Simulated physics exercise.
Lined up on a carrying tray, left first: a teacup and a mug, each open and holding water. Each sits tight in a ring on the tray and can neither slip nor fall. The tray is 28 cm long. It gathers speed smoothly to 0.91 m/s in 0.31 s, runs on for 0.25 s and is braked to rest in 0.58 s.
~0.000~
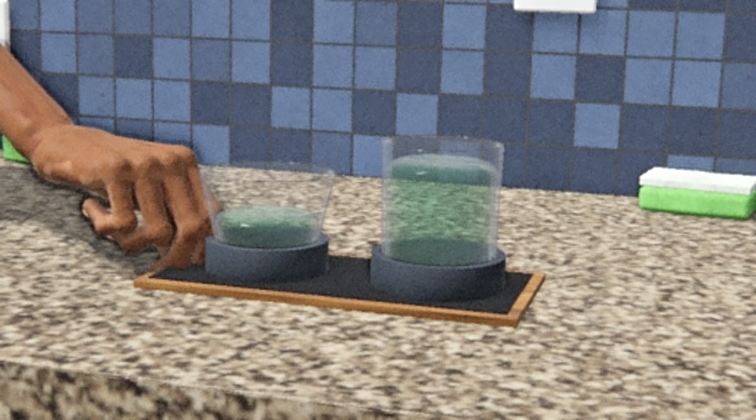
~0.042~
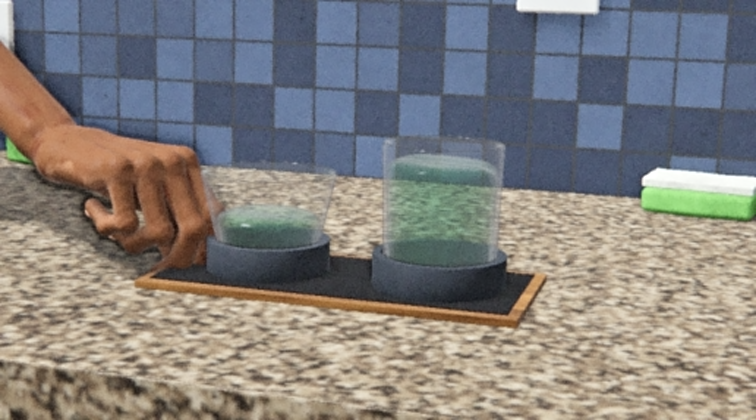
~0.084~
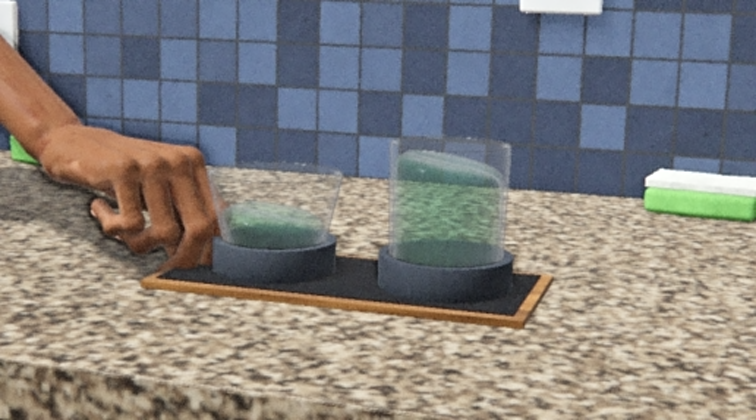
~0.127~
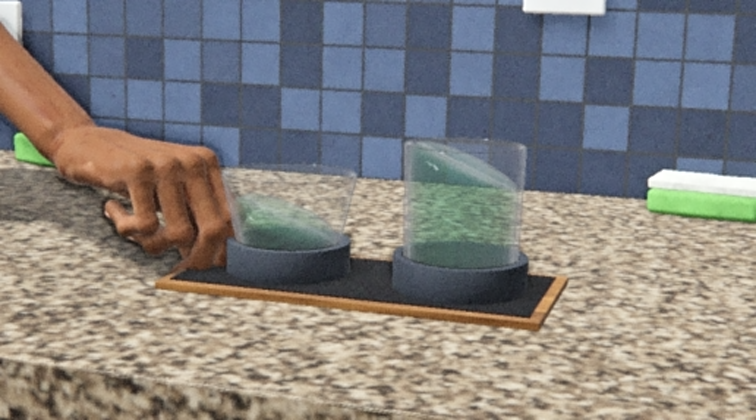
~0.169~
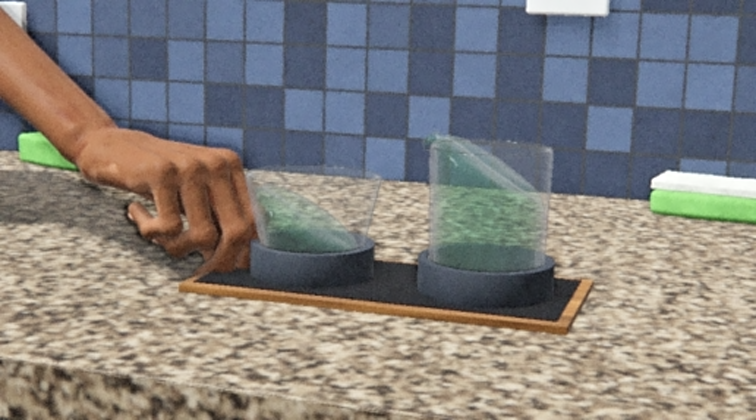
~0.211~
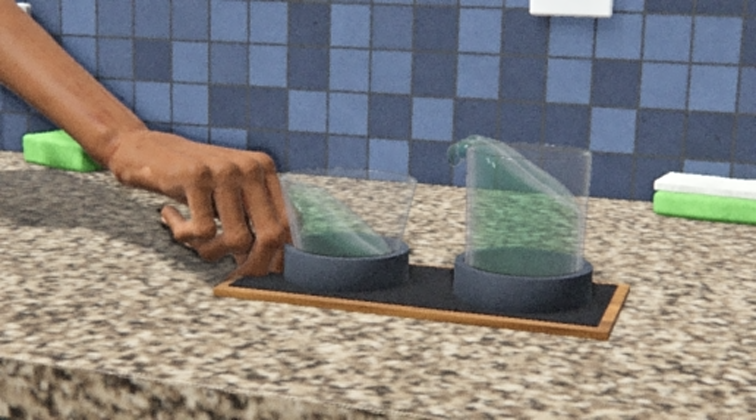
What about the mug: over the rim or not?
The mug slops over.
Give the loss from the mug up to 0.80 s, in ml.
Close to 8 ml.
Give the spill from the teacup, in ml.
Close to 0 ml.
After 0.50 s the tray moves at 0.91 m/s; losses from the left are 0, 8 ml.
After 0.80 s the tray moves at 0.58 m/s; losses from the left are 0, 8 ml.
After 1.09 s the tray moves at 0.02 m/s; losses from the left are 0, 8 ml.
After 1.39 s the tray moves at 0.00 m/s; losses from the left are 0, 8 ml.
In the end losses from the left are 0, 8 ml.
